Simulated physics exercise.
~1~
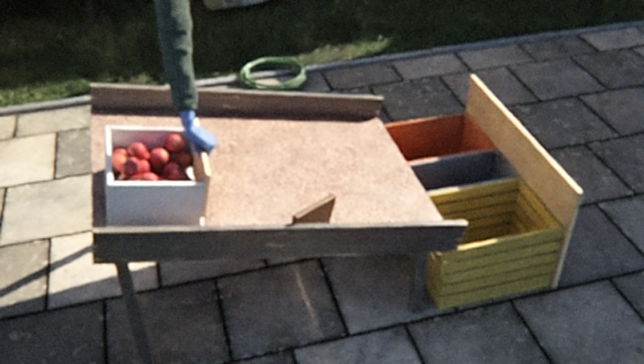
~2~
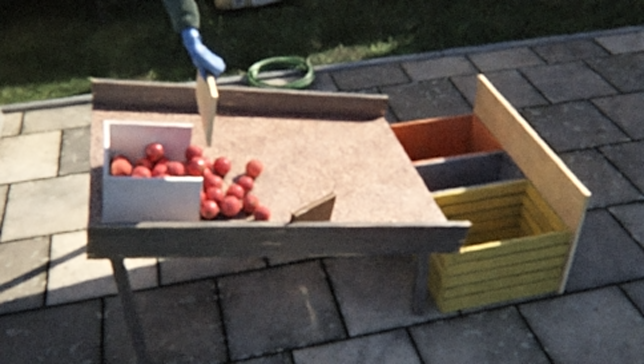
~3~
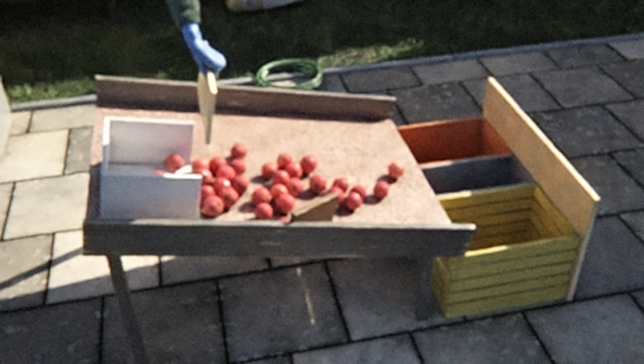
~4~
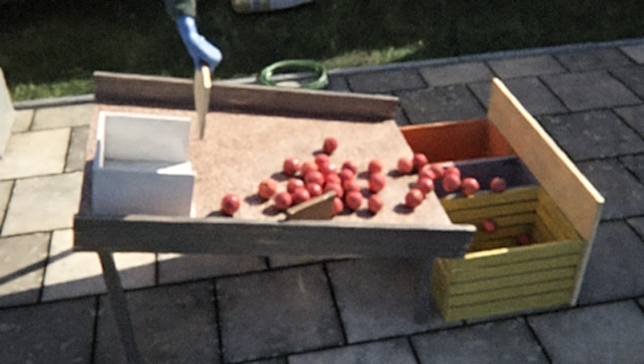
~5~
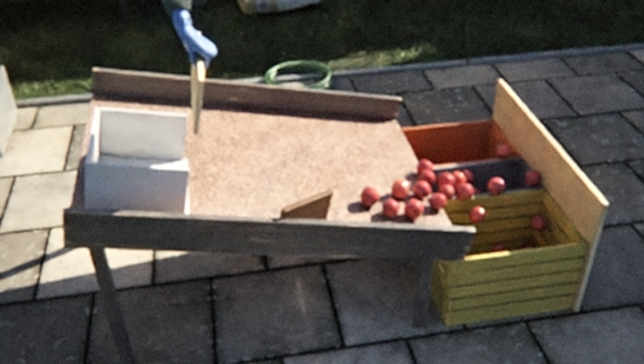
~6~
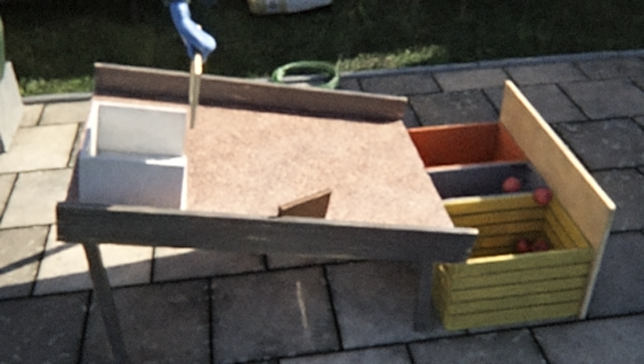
In the video, a blue-gloved hand lifts a gate from a white pen on a sloping table, and red tomatoes roll right past an angled board, dropping off the edge toward orange, grey and yellow bins until the table is empty, with some tomatoes visible in the grey and yellow ones.
